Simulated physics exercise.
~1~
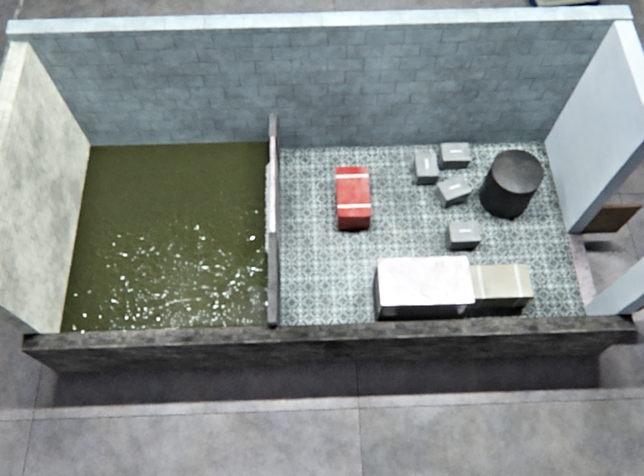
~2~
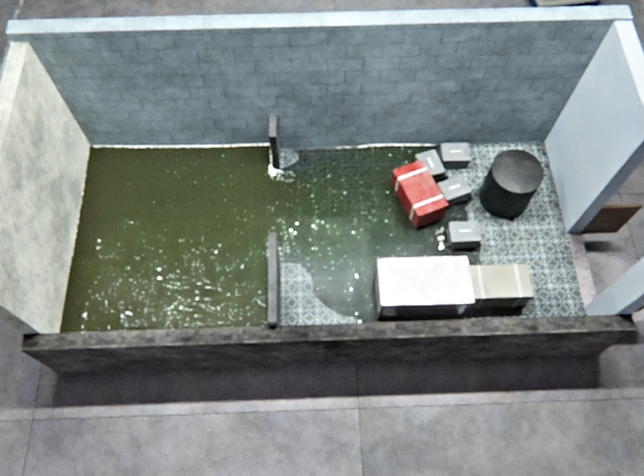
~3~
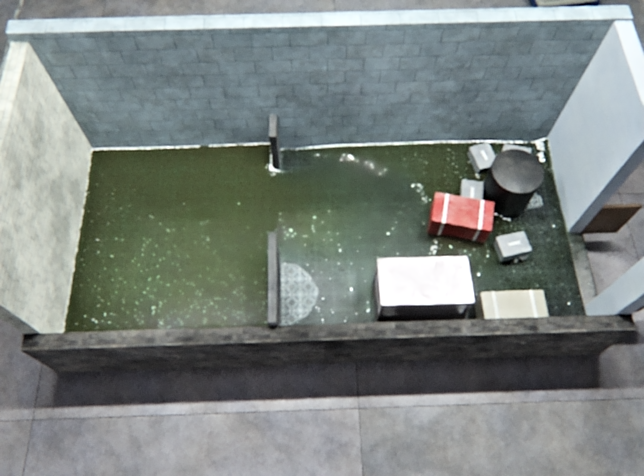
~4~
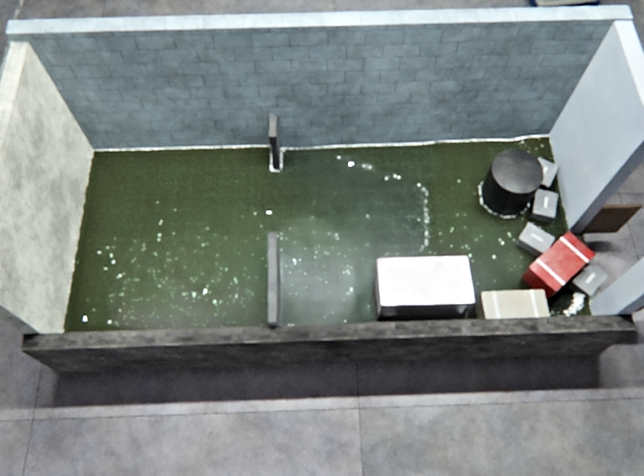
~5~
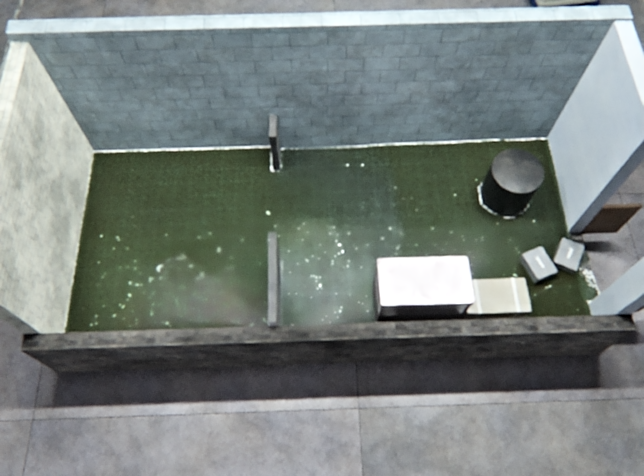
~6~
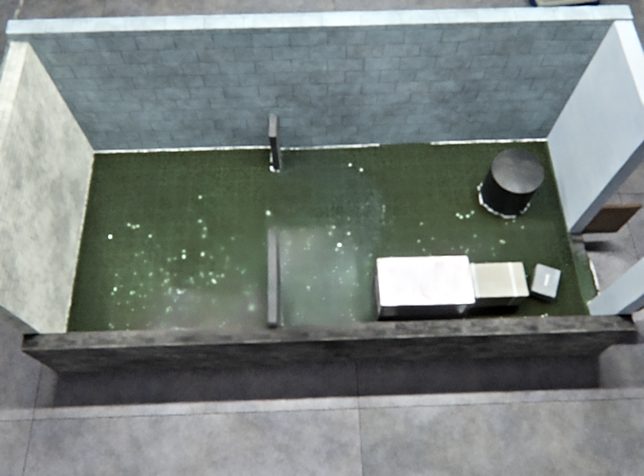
Green water bursting through a doorway into a tiled room, sweeping a red trunk and most grey boxes out the right-hand opening.
